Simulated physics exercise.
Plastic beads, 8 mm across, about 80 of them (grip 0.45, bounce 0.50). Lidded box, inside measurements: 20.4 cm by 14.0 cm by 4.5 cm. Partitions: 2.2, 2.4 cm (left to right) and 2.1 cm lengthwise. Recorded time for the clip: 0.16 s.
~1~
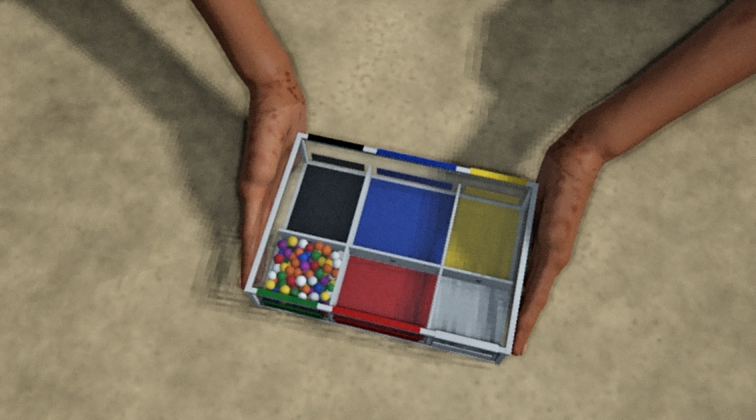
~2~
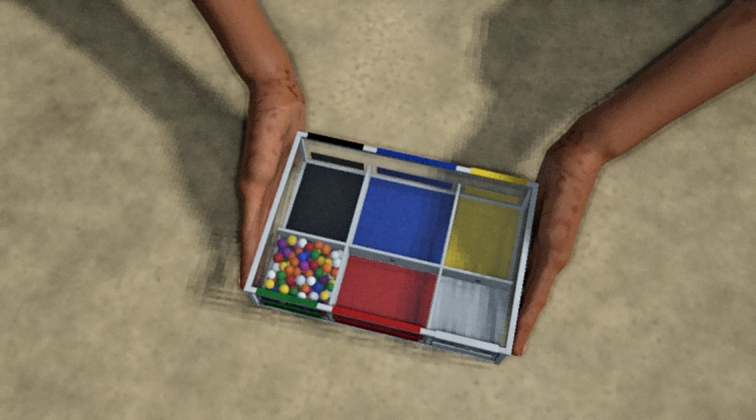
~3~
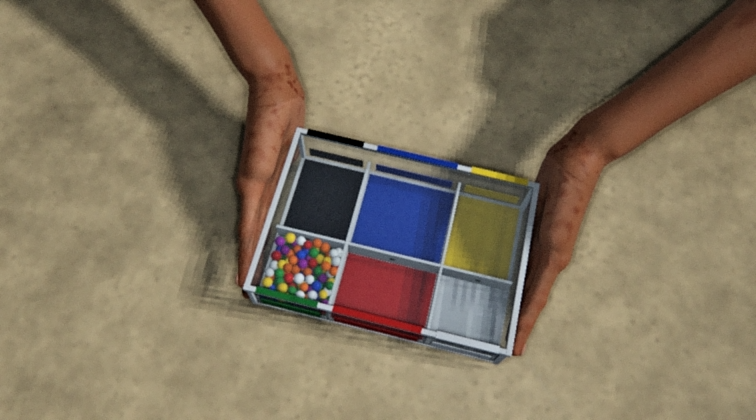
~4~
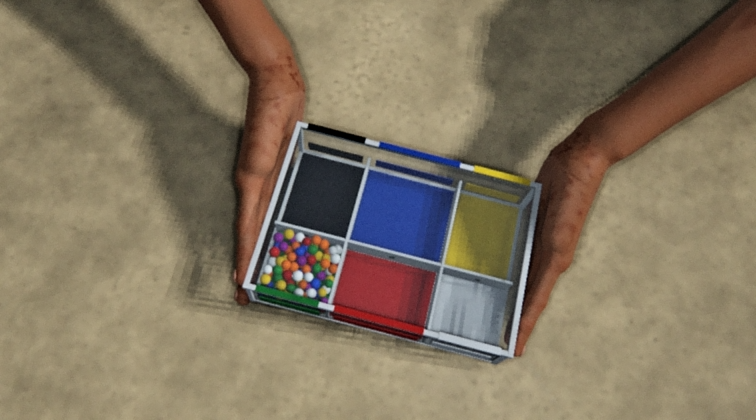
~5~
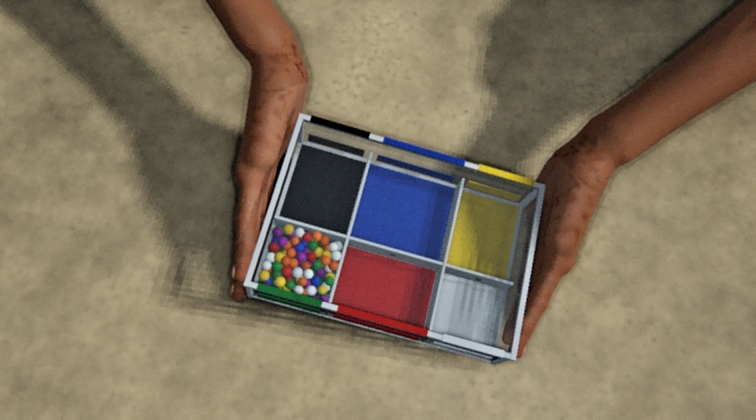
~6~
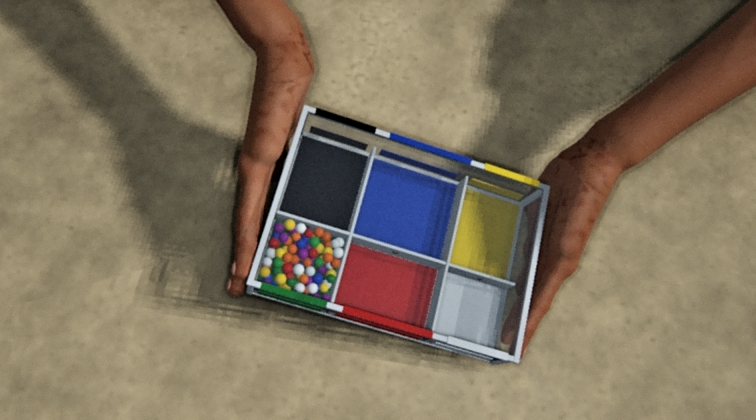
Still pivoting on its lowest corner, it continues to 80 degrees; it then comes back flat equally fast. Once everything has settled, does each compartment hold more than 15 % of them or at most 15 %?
Red: Holds a share past the limit; blue: Holds a share within the limit; green: Holds a share past the limit; yellow: Holds a share within the limit; white: Holds a share past the limit; black: Holds a share within the limit.
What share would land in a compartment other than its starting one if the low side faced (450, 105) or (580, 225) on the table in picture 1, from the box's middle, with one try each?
About 65 per cent on the first try and 80 per cent on the second.
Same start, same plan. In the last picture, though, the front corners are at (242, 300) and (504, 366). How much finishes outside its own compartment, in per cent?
About 25 per cent.
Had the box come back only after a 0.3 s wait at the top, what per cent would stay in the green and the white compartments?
You'd end up with green at 30 per cent and white at 50 per cent.
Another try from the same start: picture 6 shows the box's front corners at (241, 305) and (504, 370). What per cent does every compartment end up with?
Per cent at the finish: Red 30, blue 0, green 70, yellow 0, white 0, black 0.
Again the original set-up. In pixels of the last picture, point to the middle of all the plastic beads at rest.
Approximately (411, 316) in the last picture.
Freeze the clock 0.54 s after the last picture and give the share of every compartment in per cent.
Red = 20, blue = 0, green = 80, yellow = 0, white = 0, black = 0 (per cent).
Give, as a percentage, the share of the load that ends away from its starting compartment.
75 %.
Then, 0.54 s after the last picture, tilt 80 degrees; red 20 %, green 80 %.
Then, 0.90 s after the last picture, tilt 34 degrees; red 40 %, green 25 %, white 35 %.
Then, 1.34 s after the last picture, tilt 0 degrees; red 40 %, green 25 %, white 35 %.
In the end, red 40 %, blue 0 %, green 25 %, yellow 0 %, white 35 %, black 0 %.
